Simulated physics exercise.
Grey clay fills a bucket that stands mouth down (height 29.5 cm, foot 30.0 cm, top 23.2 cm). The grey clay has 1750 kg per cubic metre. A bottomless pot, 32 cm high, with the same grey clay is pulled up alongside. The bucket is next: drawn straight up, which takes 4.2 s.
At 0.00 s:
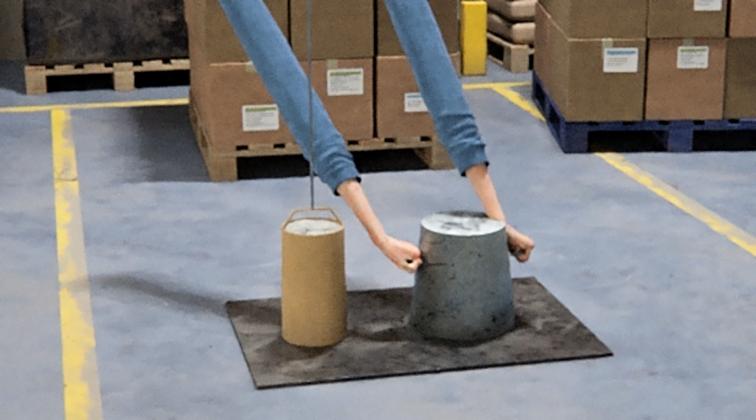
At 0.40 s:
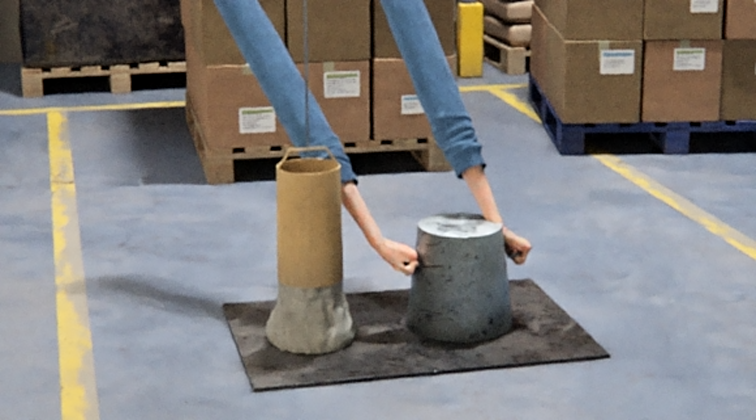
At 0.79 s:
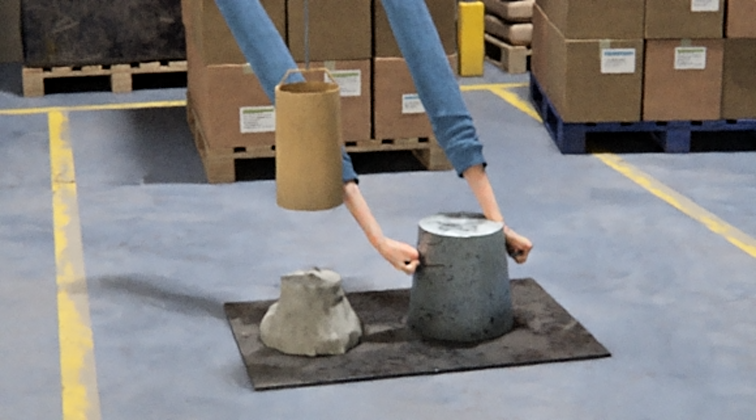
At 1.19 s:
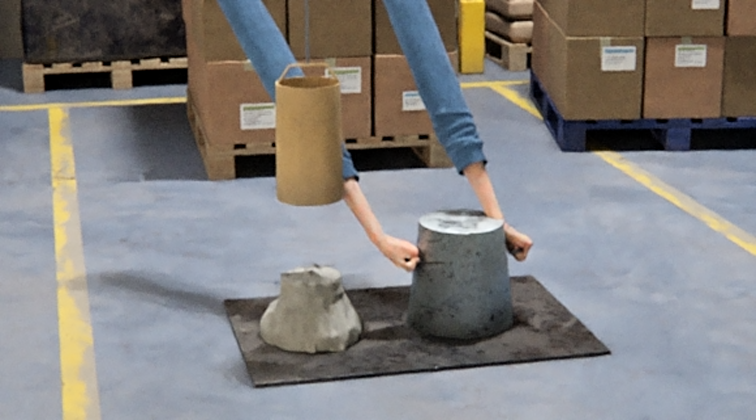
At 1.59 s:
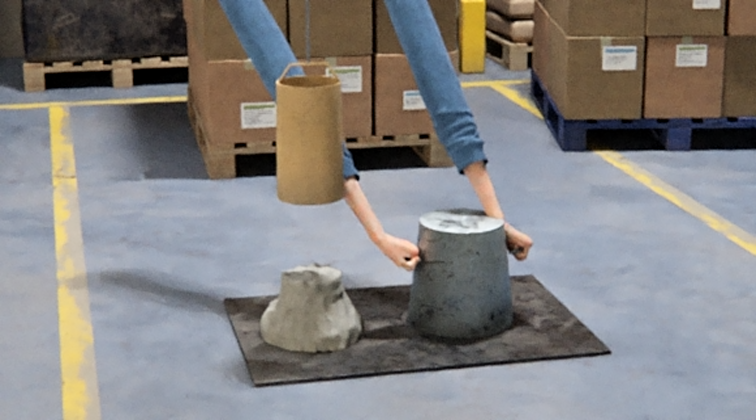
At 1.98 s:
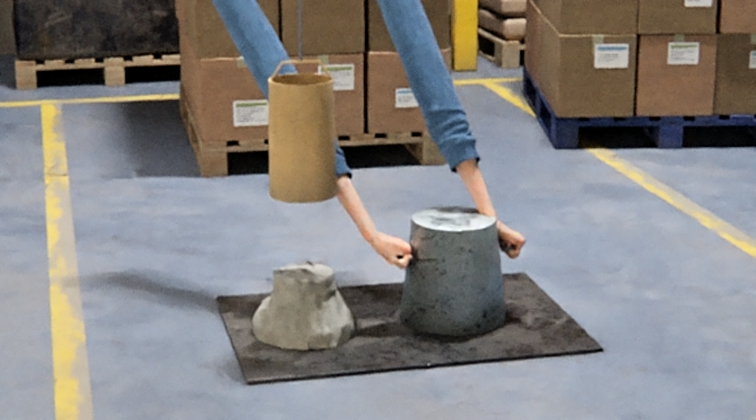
A tan bottomless pot was pulled straight up, leaving a slumped heap of grey clay on the dark mat, then hung above it while two hands stayed against the upturned bucket on the right.
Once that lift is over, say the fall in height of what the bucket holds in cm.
Expect roughly 9 cm.
By 3.0 s, the bucket is up 6.6 cm; the grey clay has come down 3.5 cm to 26 cm and is 34 cm wide.
By 4.1 s, the bucket is up 19 cm; the grey clay has come down 8.5 cm to 21 cm and is 41 cm wide.
By 5.1 s, the bucket is up 30 cm; the grey clay has come down 8.6 cm to 21 cm and is 41 cm wide.
By 6.4 s, the bucket is clear; the grey clay has come down 8.7 cm to 21 cm and is 41 cm wide.
By 6.9 s, at rest, the bucket is clear; the grey clay has come down 8.7 cm to 21 cm and is 41 cm wide.
